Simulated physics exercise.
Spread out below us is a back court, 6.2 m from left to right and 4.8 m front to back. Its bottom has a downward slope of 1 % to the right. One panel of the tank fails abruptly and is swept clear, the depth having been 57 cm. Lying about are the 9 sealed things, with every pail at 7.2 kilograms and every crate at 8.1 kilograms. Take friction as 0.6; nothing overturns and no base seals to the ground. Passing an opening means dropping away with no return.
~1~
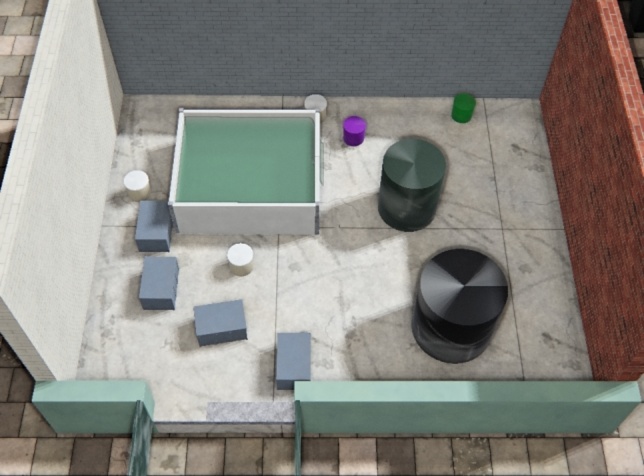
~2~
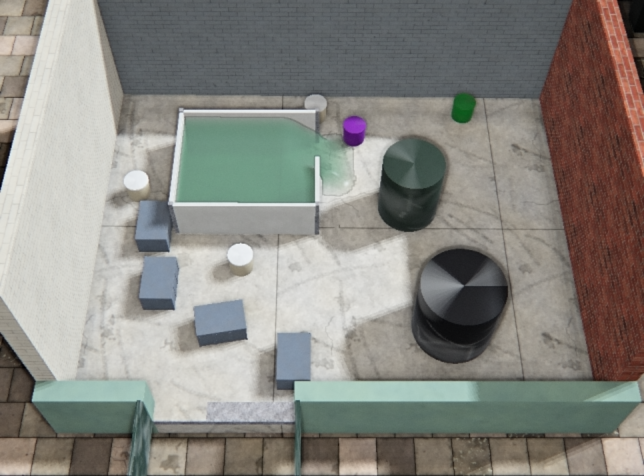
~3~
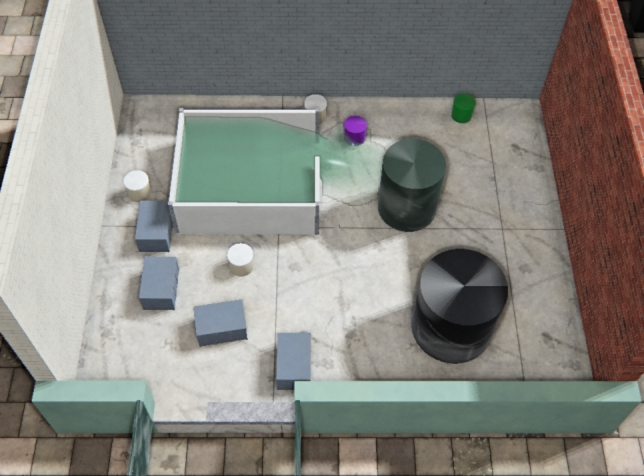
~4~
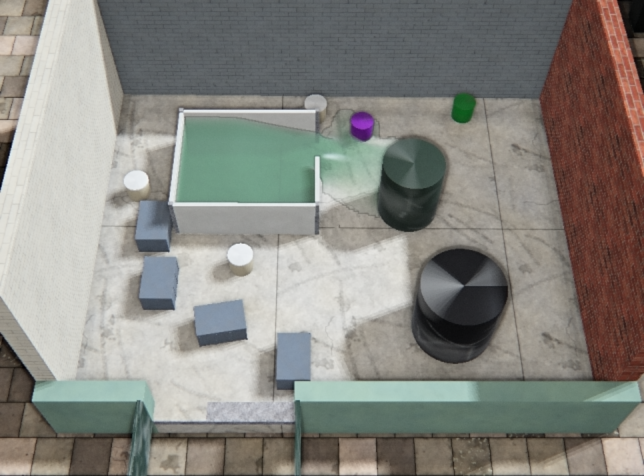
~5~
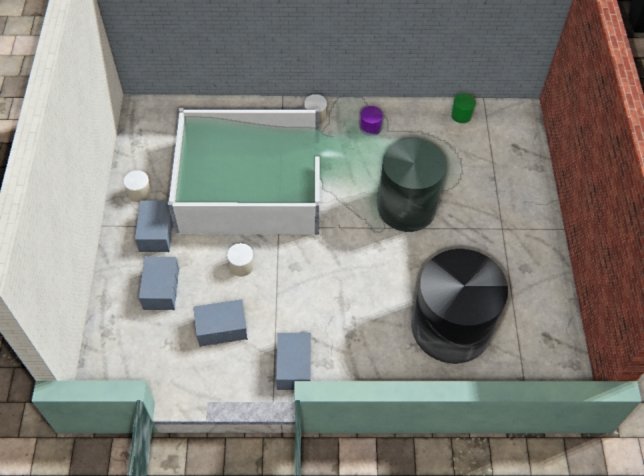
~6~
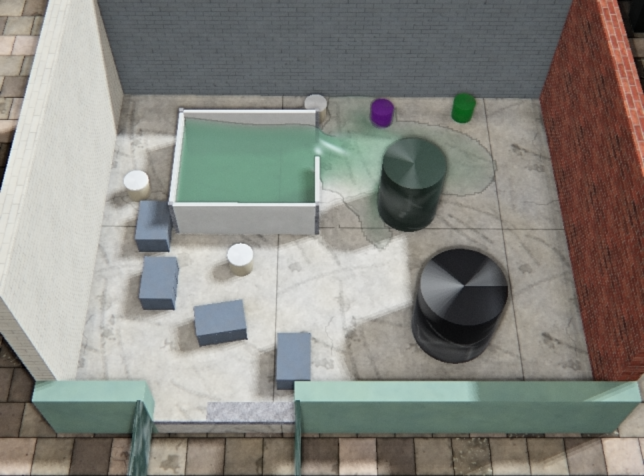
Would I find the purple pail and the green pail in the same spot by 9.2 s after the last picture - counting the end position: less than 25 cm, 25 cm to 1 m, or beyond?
Once settled, the purple pail lies far from the start and the green pail lies far from the start.
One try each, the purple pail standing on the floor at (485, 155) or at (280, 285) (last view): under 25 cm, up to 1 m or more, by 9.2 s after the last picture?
Run one, it gets swept far; run two, it remains planted.
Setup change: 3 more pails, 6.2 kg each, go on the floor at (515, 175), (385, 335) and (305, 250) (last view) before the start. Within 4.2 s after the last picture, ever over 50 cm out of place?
Listed order gives above the limit, within the limit, within the limit.
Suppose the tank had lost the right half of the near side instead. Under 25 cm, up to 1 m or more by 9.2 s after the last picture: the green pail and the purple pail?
In that case the green pail does not really move while the purple pail does not really move.
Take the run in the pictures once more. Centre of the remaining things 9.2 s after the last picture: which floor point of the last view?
They're centred close to (252, 254).
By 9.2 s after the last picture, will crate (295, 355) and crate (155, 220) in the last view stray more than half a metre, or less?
The first topped the threshold, and the second never reached the threshold.
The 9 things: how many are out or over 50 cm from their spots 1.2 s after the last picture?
Tally at that time: 2.
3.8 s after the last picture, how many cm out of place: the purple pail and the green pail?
By then roughly 250 cm and 200 cm, respectively.
Then, 1.2 s after the last picture the purple pail is near (517, 101), 2.4 m from its start, afloat; the green pail is near (539, 89), 1.0 m from its start, afloat; 0 of 9 are out; 2 afloat.
Then, 3.8 s after the last picture the purple pail is near (508, 236), 2.7 m from its start, aground; the green pail is near (552, 207), 2.1 m from its start, afloat; 0 of 9 are out; 1 afloat.
Then, 6.2 s after the last picture the purple pail is near (479, 265), 2.7 m from its start, aground; the green pail is near (521, 312), 3.4 m from its start, afloat; 0 of 9 are out; 1 afloat.
Then, 9.2 s after the last picture the purple pail is near (436, 245), 2.2 m from its start, aground; the green pail is near (463, 239), 2.4 m from its start, aground; 0 of 9 are out; 1 afloat.
